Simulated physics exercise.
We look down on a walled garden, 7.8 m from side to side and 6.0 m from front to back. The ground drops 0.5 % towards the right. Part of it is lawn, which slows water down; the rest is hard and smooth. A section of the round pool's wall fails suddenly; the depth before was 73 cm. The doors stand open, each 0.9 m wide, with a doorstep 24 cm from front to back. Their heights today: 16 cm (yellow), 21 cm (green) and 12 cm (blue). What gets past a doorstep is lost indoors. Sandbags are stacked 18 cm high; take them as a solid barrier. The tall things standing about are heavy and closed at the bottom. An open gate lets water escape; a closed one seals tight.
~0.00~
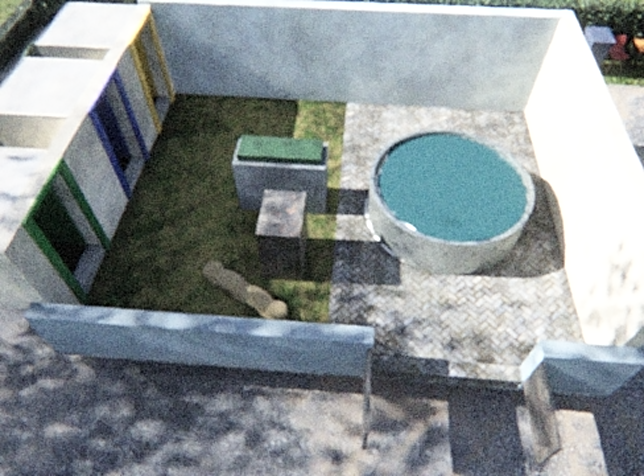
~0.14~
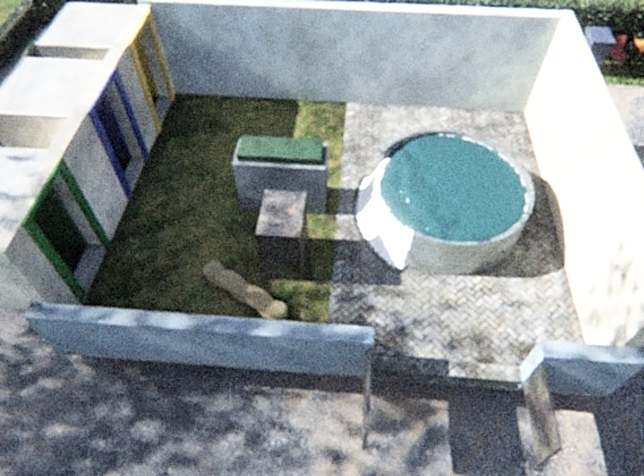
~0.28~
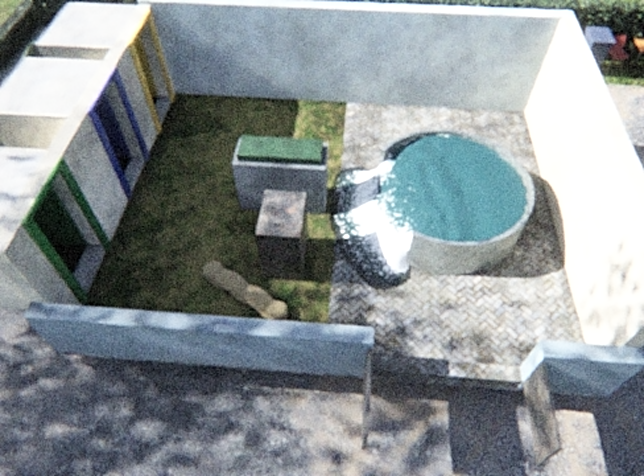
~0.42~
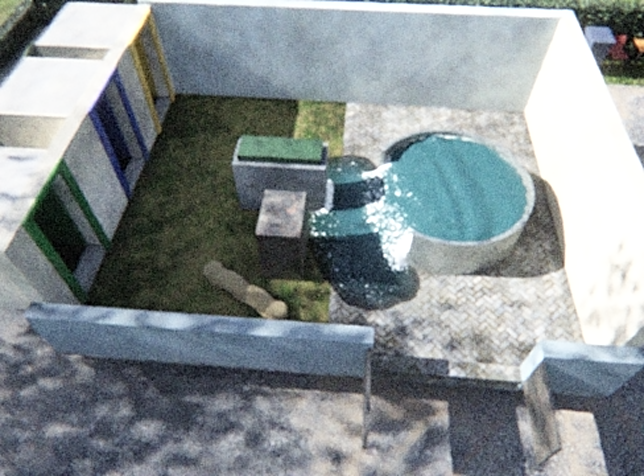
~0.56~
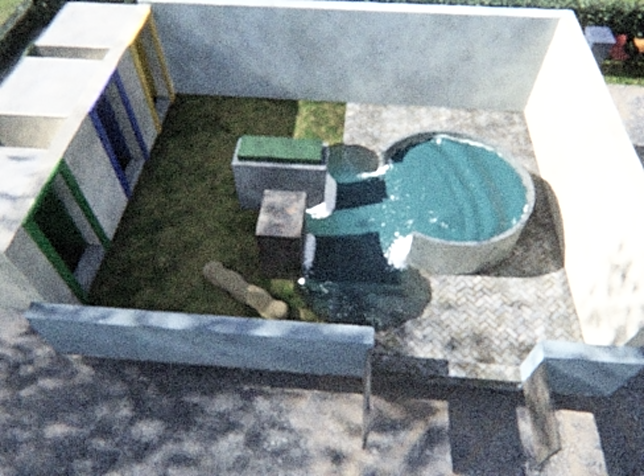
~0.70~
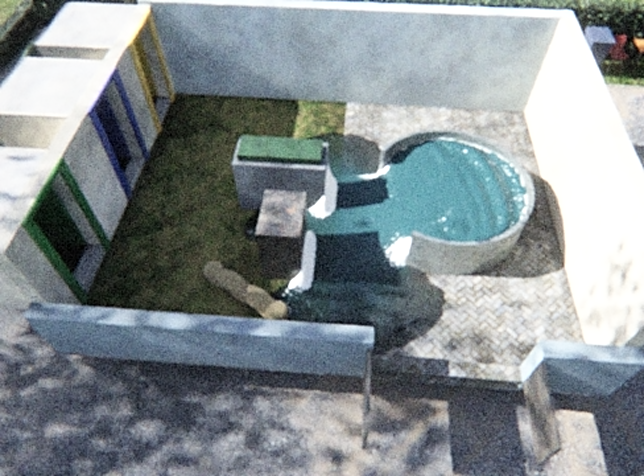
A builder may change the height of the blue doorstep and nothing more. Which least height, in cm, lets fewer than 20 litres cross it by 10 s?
About 7.5 cm.
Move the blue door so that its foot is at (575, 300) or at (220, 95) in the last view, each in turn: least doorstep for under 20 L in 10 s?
About 7.5 and 7.5 cm.
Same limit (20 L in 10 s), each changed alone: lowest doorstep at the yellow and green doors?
Roughly 8.0 cm at yellow and 13.5 cm at green.
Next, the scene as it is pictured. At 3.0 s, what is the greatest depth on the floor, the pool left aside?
About 32 cm.
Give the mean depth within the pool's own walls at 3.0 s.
Roughly 23 cm on average.
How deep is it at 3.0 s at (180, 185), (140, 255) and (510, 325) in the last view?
Roughly 5, 7 and 3 cm, in turn.
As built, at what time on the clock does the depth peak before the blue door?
At about 8.0 s.
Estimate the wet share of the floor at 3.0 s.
Near 75 per cent is wet.
After 1.4 s water covers 30 % of the floor, deepest (50 cm) near (308, 243); it has not reached the blue door.
After 3.0 s water covers 75 % of the floor, deepest (32 cm) near (319, 350); 8 cm at the blue door, 0 litres in over its 12 cm doorstep.
After 10.0 s water covers 100 % of the floor, deepest (14 cm) near (442, 124); 8 cm at the blue door, 0 litres in over its 12 cm doorstep.
At the blue door as built, the water arrived by 2.7 s and peaked near 11 cm at 7.8 s.
Run again over the same 10 s with other heights there, 40 litres in over 6 cm, 3 litres over 9.5 cm. The limit of 20 litres is kept from about 7.5 cm up.
